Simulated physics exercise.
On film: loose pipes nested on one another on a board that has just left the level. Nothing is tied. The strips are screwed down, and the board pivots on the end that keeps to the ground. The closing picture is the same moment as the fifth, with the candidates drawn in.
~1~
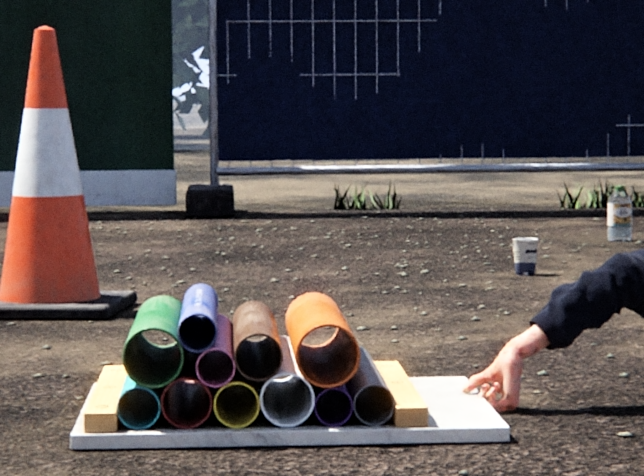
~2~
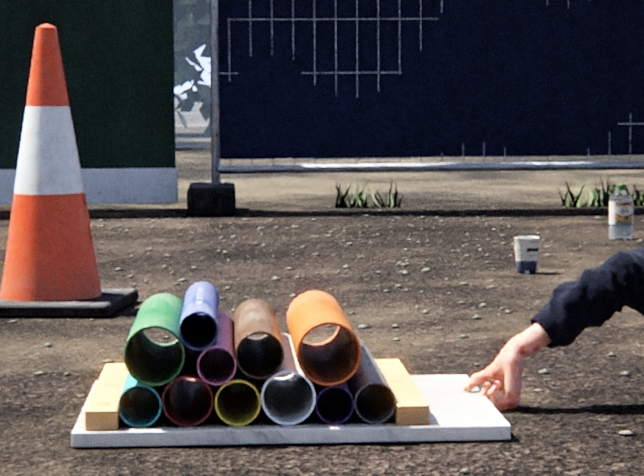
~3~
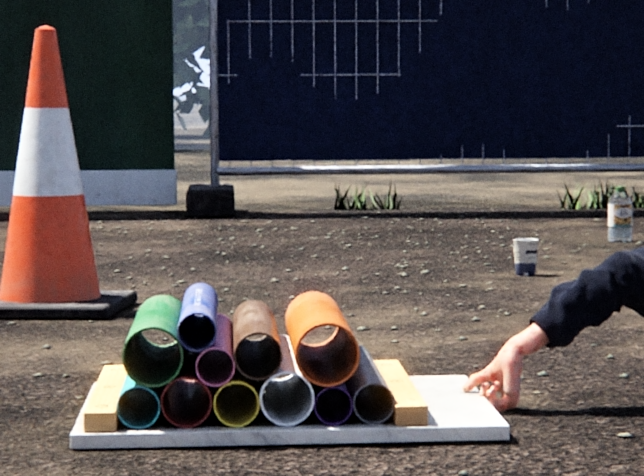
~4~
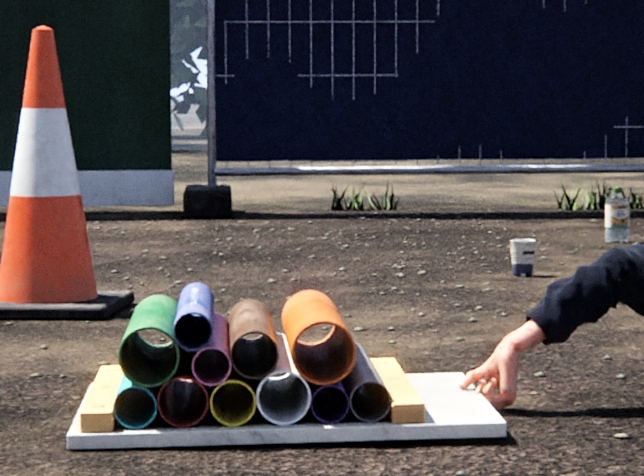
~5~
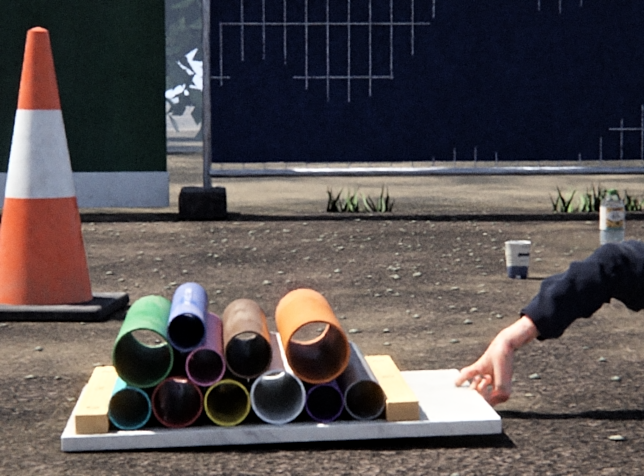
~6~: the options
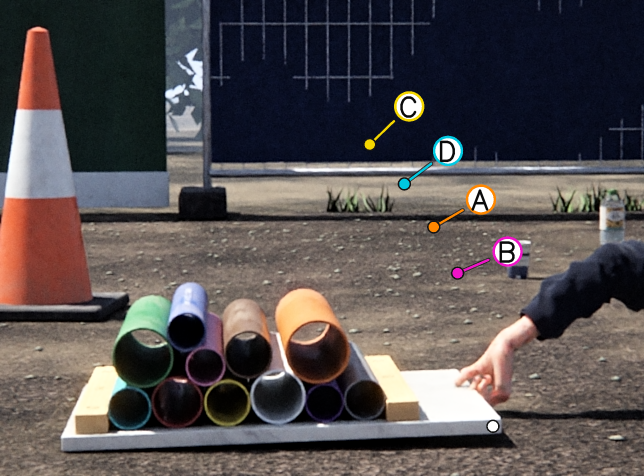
On a gritty yard beside a striped traffic cone, a hand at the right held the end of a pale board stacked with colourful pipes, and the whole view shifted slightly while the pipes stayed nested together.
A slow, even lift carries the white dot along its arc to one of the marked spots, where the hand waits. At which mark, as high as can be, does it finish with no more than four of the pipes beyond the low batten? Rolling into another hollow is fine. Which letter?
It can be raised to D.
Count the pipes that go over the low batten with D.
The count is four.
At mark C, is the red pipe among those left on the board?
Yes.
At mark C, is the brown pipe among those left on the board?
No, with C.
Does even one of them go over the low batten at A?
Yes.
On the marked copy, A at (434, 227); B at (457, 273); C at (370, 144); D at (404, 184); the white dot at (493, 427).
With D. Early on, board at 20°.
Further on, board at 37°.
At the end, board at 37°, four over the low batten (green, pink, brown, blue).
As for the rest, A four over the low batten (green, pink, brown, blue); B two over the low batten (green, blue); C five over the low batten.
